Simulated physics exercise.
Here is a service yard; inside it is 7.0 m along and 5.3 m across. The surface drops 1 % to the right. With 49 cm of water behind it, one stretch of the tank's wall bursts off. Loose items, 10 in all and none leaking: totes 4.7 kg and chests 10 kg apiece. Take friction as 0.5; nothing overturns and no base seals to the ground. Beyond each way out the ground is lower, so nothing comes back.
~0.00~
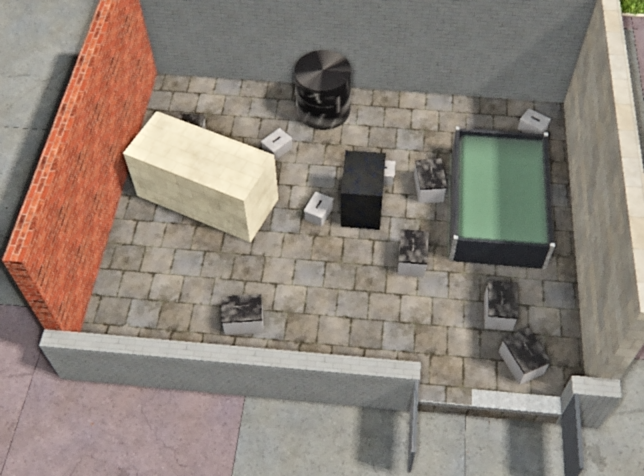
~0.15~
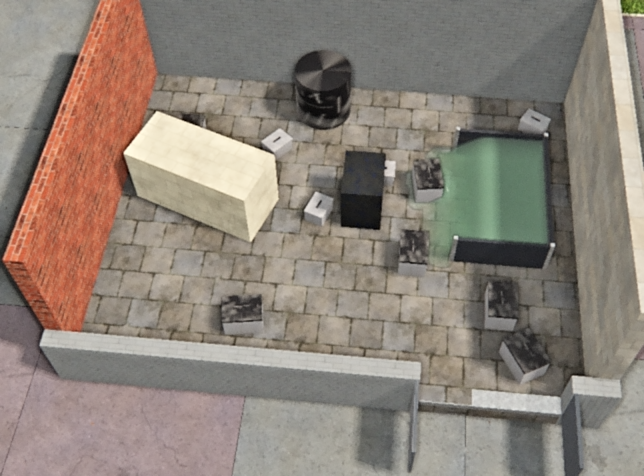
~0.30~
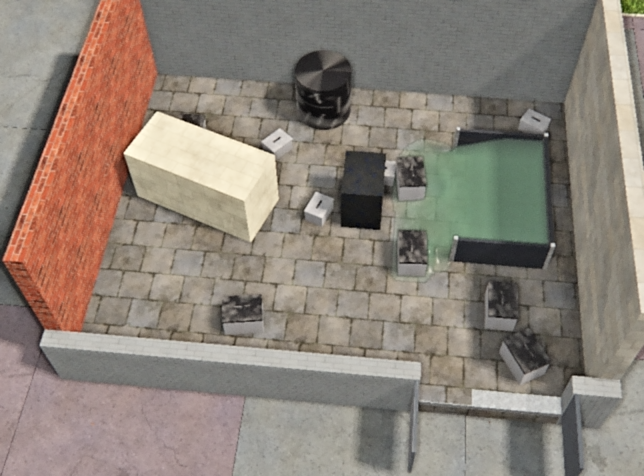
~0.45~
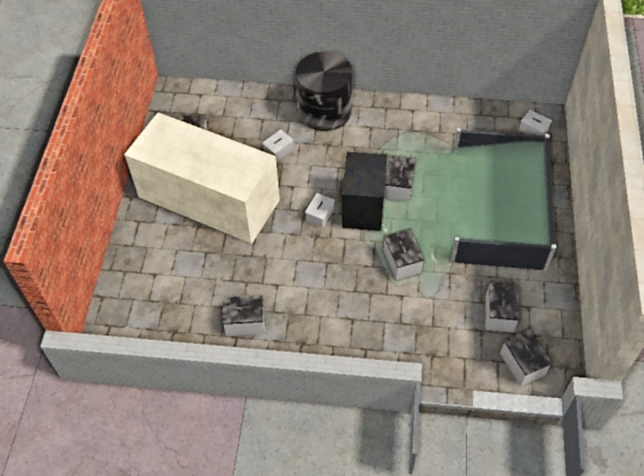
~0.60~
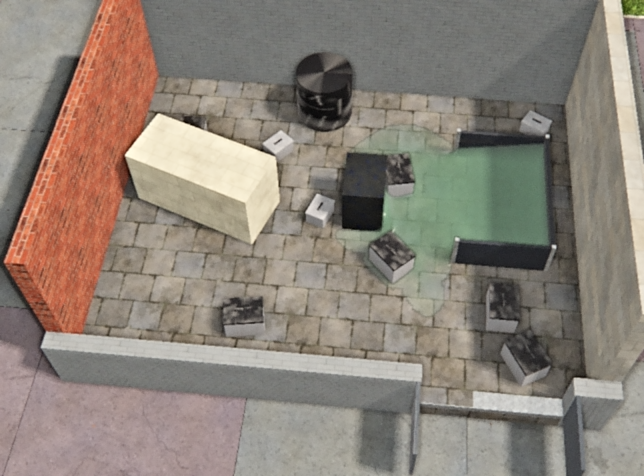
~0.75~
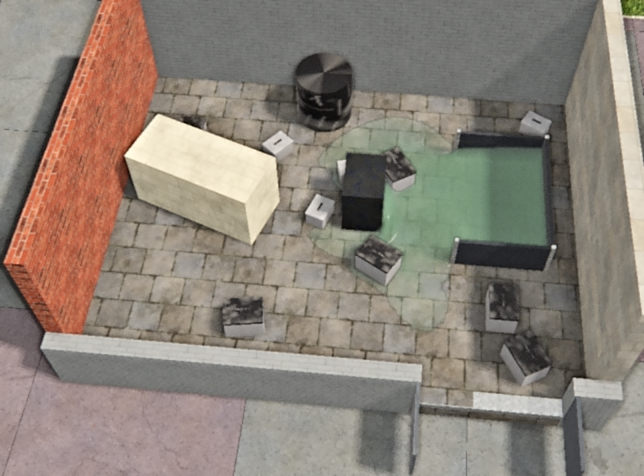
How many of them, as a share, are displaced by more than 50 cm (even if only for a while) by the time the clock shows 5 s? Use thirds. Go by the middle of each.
Share: From one to two thirds.
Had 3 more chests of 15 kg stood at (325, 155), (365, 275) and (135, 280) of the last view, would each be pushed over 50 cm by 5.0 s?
In turn: More, over, less.
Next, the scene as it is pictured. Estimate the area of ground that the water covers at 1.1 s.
About 11.0 m2.
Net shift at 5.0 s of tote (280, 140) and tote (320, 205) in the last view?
In turn: 150 cm, 0 cm.
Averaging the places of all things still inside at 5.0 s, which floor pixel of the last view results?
Near (286, 208).
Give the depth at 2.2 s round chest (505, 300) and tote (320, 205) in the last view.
Roughly 0 and 1 cm.
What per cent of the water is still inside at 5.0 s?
About 98 per cent.
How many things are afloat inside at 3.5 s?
I count 5.
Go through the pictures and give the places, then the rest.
In the first frame, a chest at (431, 173), on the bottom; a chest at (414, 246) rests on the ground; 2.6 m2 under water; 0 of 10 have shifted.
In the second frame, a chest at (428, 173) rests on the ground, 4 cm from its start; a chest at (414, 246) rests on the ground; 3.5 m2 under water; 0 of 10 have shifted.
In the third frame, a chest at (411, 171) rests on the ground, 30 cm from its start; a chest at (413, 246), on the bottom; water covers 4.3 m2; 1 of 10 have shifted.
In the fourth frame, a chest at (400, 171), on the bottom, 48 cm from its start; a chest at (404, 247) rests on the ground, 16 cm from its start; water covers 5.5 m2; 3 of 10 have shifted.
In the fifth frame, a chest at (399, 168), afloat, 52 cm from its start; a chest at (392, 250), on the bottom, 34 cm from its start; 6.5 m2 under water; 3 of 10 have shifted.
In the sixth frame, a chest at (396, 164), afloat, 57 cm from its start; a chest at (379, 253), on the bottom, 53 cm from its start; water covers 7.8 m2; 3 of 10 have shifted.
After 1.1 s 3 of 10 are over 50 cm from their spots; 1 afloat.
After 2.2 s 4 of 10 are over 50 cm from their spots; 1 afloat.
After 3.5 s 6 of 10 are over 50 cm from their spots; 5 afloat.
After 5.0 s 6 of 10 are over 50 cm from their spots, and 6 have been at some point; 7 afloat.
